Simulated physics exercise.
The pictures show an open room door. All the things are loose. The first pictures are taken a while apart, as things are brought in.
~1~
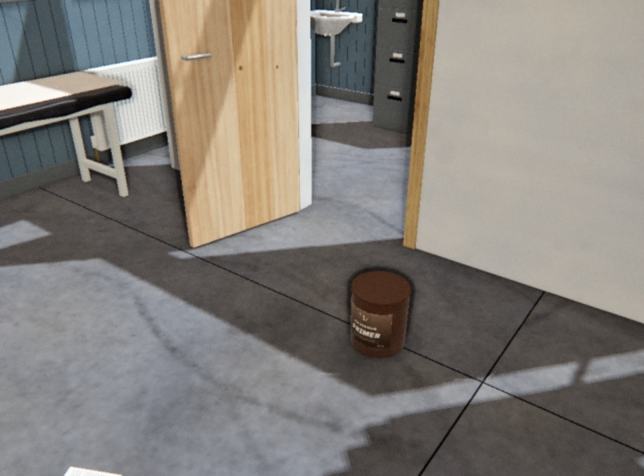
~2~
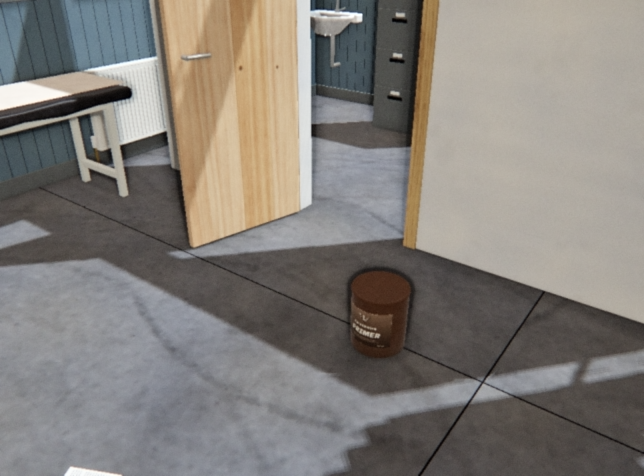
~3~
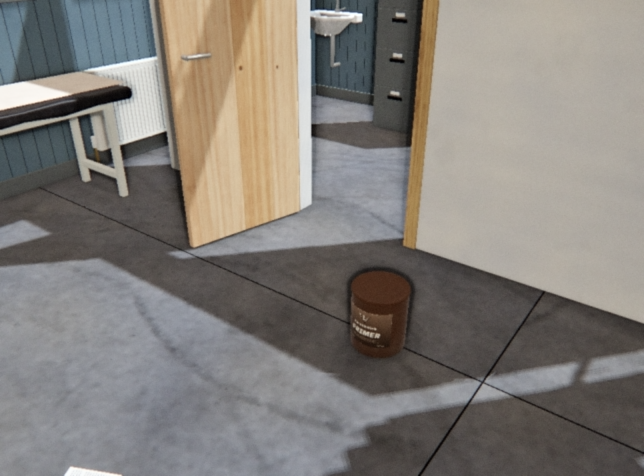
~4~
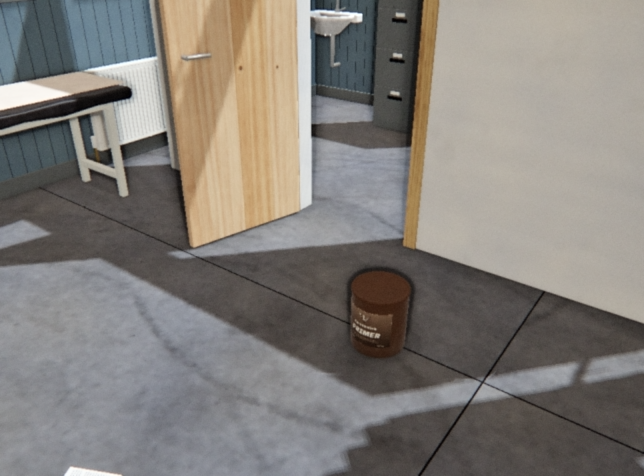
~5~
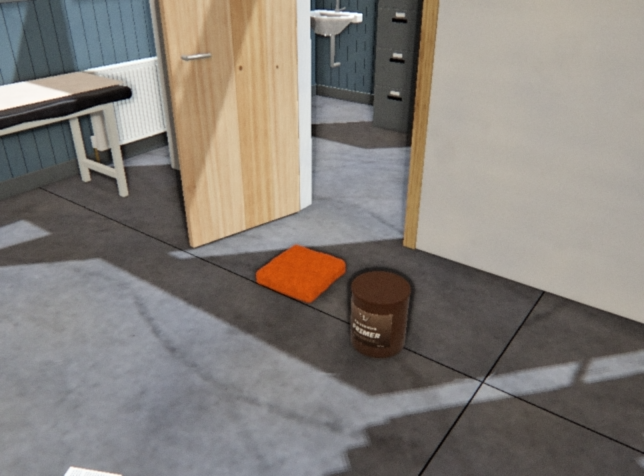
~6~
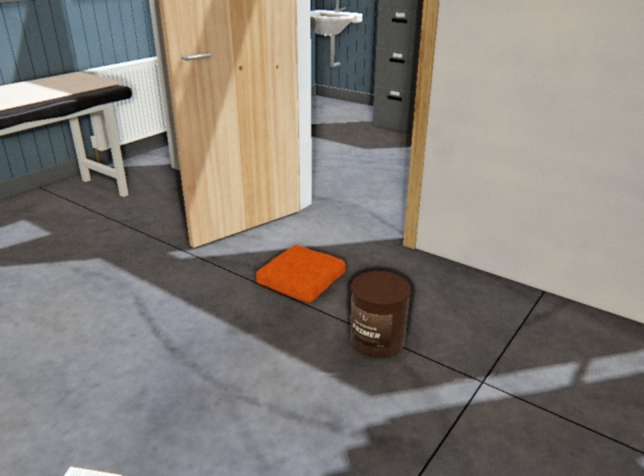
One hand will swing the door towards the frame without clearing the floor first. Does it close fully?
Here the door reaches the frame.
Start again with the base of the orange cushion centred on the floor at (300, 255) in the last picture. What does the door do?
Then it stops short.
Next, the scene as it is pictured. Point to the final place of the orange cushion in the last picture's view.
Near (363, 285).
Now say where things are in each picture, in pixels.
Door wide open and still; brown pail (379, 314), in the first picture.
Door wide open and still; brown pail (379, 314), in the second picture.
Door wide open and still; brown pail (379, 314), in the third picture.
Door wide open and still; brown pail (379, 314), in the fourth picture.
Door wide open and still; brown pail (379, 314), in the fifth picture.
Door wide open and still; orange cushion (302, 272); brown pail (379, 314), in the sixth picture.
Then, 0.60 s later than the last frame, door at 76°.
Then, 0.90 s later than the last frame, door at 50°; orange cushion moved a little near (330, 278).
Then, 1.00 s later than the last frame, door at 42°; orange cushion moved about its own width near (346, 281).
Then, 1.30 s later than the last frame, door at 15°; orange cushion moved about its own width near (363, 285).
When it is over, door at 0°; moved from the start, orange cushion; brown pail as before. End places, in pixels of the last picture, orange cushion near (363, 285).
